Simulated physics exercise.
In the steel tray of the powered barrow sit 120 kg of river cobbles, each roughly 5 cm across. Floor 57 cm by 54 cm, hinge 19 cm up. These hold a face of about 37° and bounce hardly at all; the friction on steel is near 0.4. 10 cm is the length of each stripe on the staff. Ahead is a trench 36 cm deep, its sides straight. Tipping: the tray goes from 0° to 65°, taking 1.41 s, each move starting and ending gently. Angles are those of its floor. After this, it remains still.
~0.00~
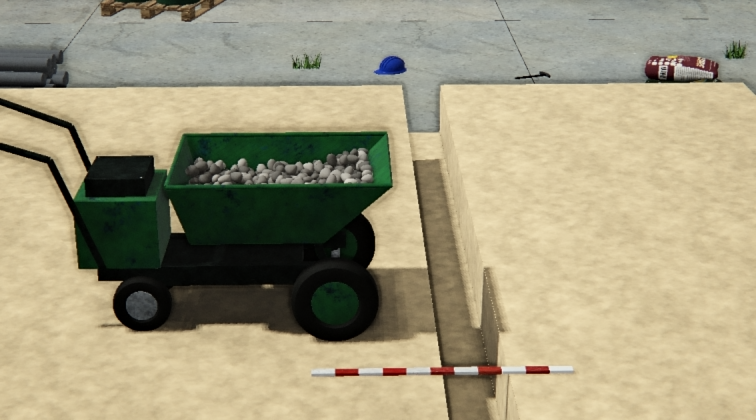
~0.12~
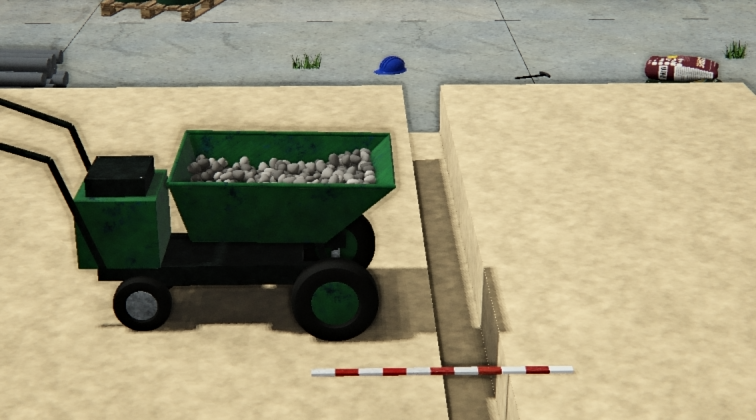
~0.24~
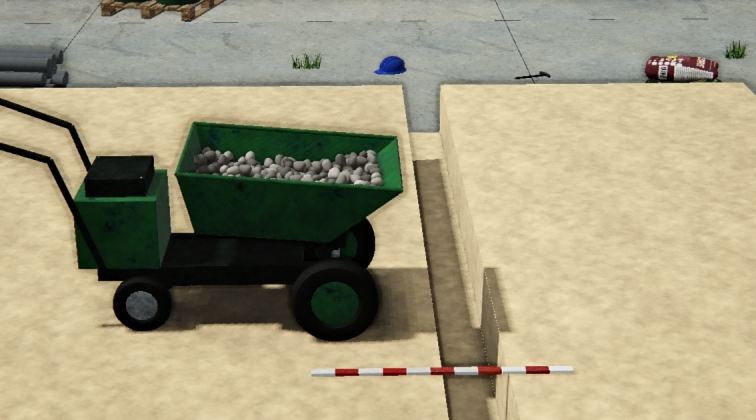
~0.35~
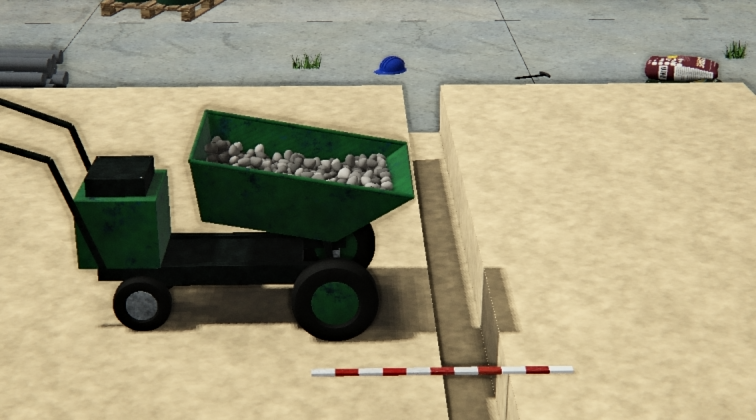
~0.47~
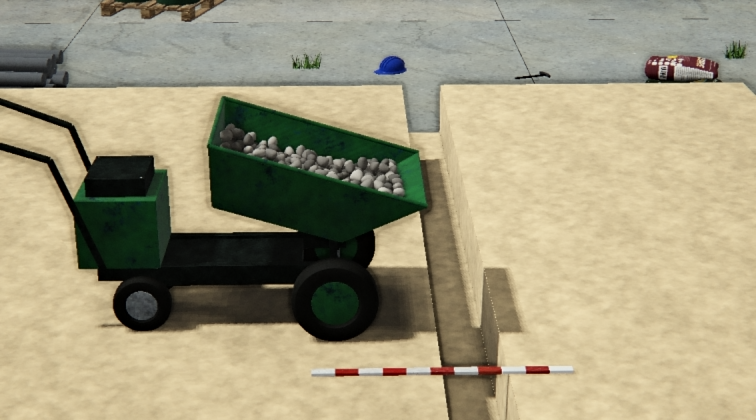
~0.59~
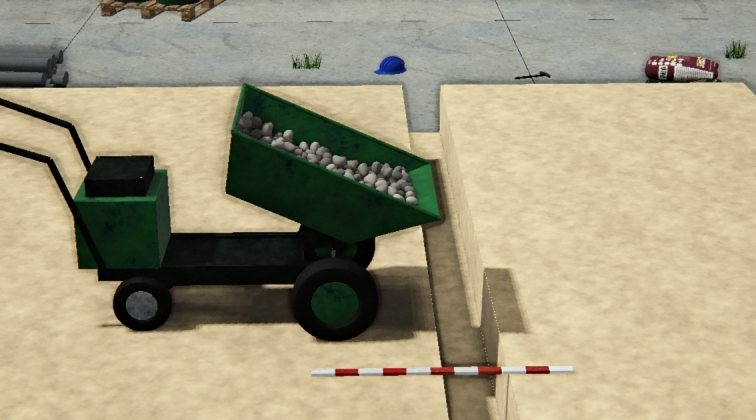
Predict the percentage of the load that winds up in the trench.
My prediction is about 42 per cent.
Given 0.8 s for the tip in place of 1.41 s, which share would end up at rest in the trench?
Around 30 per cent would end in the trench.
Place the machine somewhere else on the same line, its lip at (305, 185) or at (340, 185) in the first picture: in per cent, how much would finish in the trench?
It'd be around 75 per cent and after that around 95 per cent.
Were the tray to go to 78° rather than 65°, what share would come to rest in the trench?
Close to 55 per cent then.
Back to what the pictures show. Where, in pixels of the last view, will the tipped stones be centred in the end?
Roughly (514, 302), I'd say.
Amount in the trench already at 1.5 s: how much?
Close to 10 per cent has got there by then.
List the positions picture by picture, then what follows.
In the first picture, the tray is at 0°, its lip at (392, 186); the top of the load is at (354, 159).
In the second picture, lip at (395, 187), floor tilted 1°, highest stones at (316, 162); the stones move at 0.2 m/s on average.
In the third picture, lip at (403, 191), floor tilted 5°, highest stones at (252, 161); the stones move at 0.3 m/s on average.
In the fourth picture, the tray is at 10°, its lip at (414, 197); the top of the load is at (223, 150); the stones move at 0.5 m/s on average.
In the fifth picture, lip at (427, 206), floor tilted 17°, highest stones at (233, 138); the stones move at 0.5 m/s on average.
In the sixth picture, lip at (440, 219), floor tilted 25°, highest stones at (251, 126); the stones move at 0.6 m/s on average.
After 1.1 s the floor is at 55°; 100 % in the tray; the foremost stones are at (462, 242).
After 1.5 s the floor is at 65°; 60 % in the tray, 11 % in the trench, 29 % past the trench; the foremost stones are at (553, 299).
After 1.9 s the floor is at 65°; 20 % in the tray, 22 % in the trench, 58 % past the trench; the foremost stones are at (637, 300).
After 3.8 s the floor is at 65°; 0 % in the tray, 42 % in the trench, 58 % past the trench; the foremost stones are at (700, 300).
